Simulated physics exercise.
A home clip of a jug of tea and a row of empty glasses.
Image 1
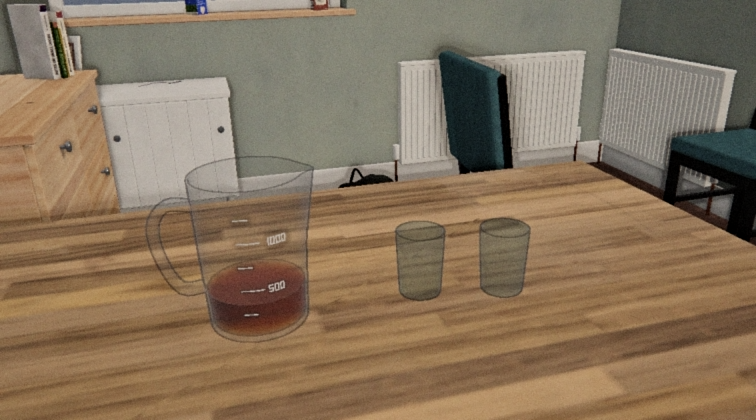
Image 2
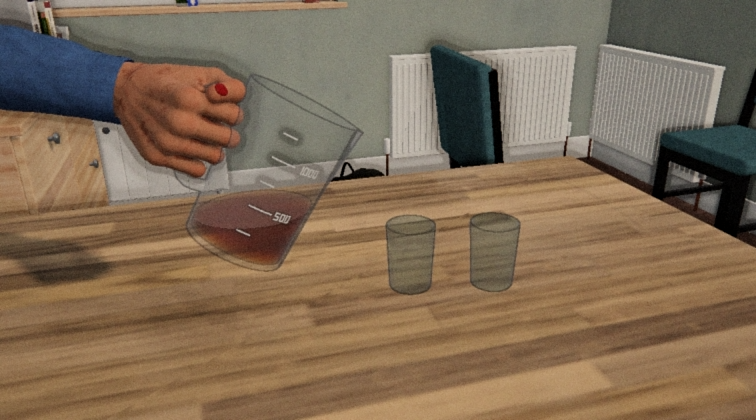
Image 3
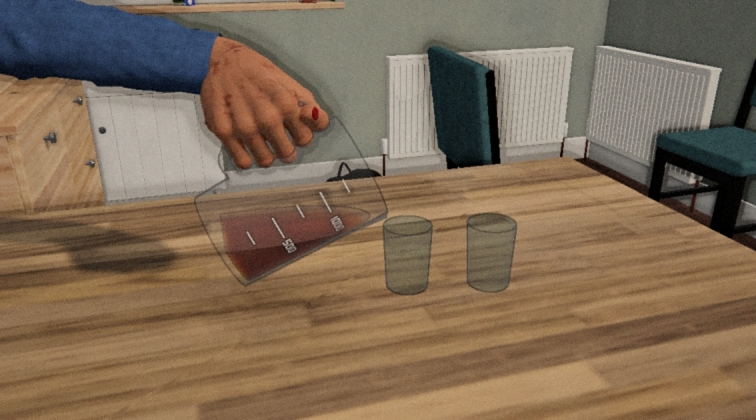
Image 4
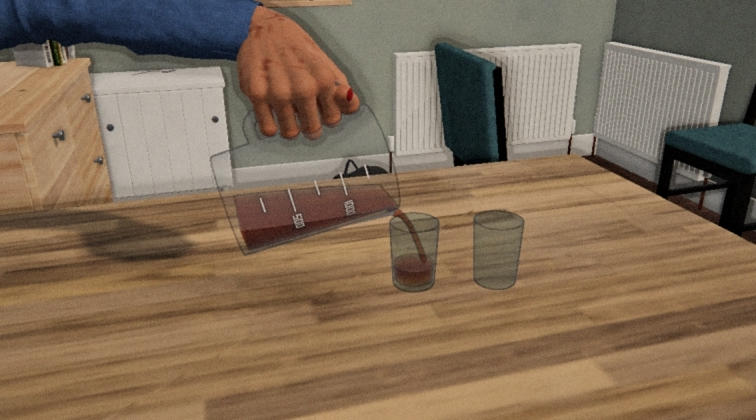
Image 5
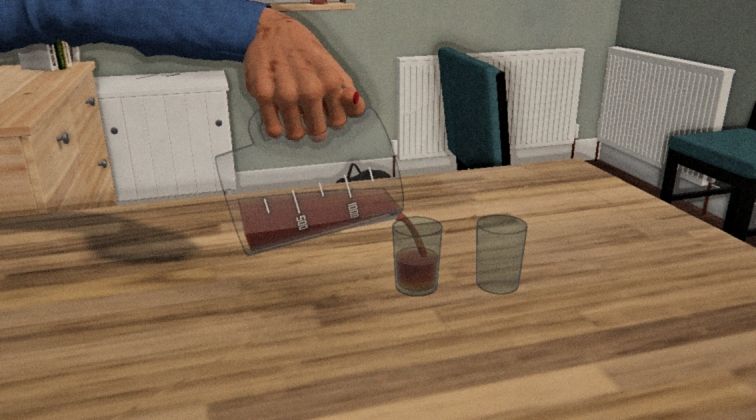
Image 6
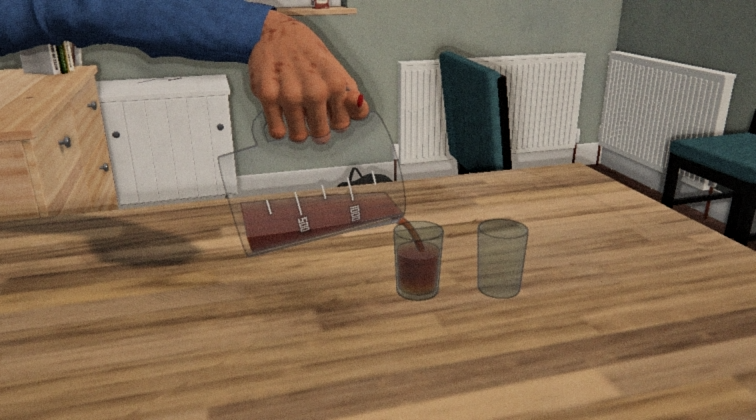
To begin with, a clear jug of reddish-brown tea stands on a wooden table, left of two empty glasses. A hand in a blue sleeve lifts the jug, tilts it and brings it right, towards the nearer glass. A stream of tea then runs into that glass, its level rising while the other stays empty.
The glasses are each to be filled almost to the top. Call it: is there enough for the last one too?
Enough.
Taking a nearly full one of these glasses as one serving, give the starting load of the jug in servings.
2.5, give or take.
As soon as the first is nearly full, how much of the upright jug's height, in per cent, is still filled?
Roughly 15 %.
Soon after, the first is about three quarters full.
Later, the first is done and the jug has about two thirds of its load.
In the end, both are full and about a quarter of the tea is over.
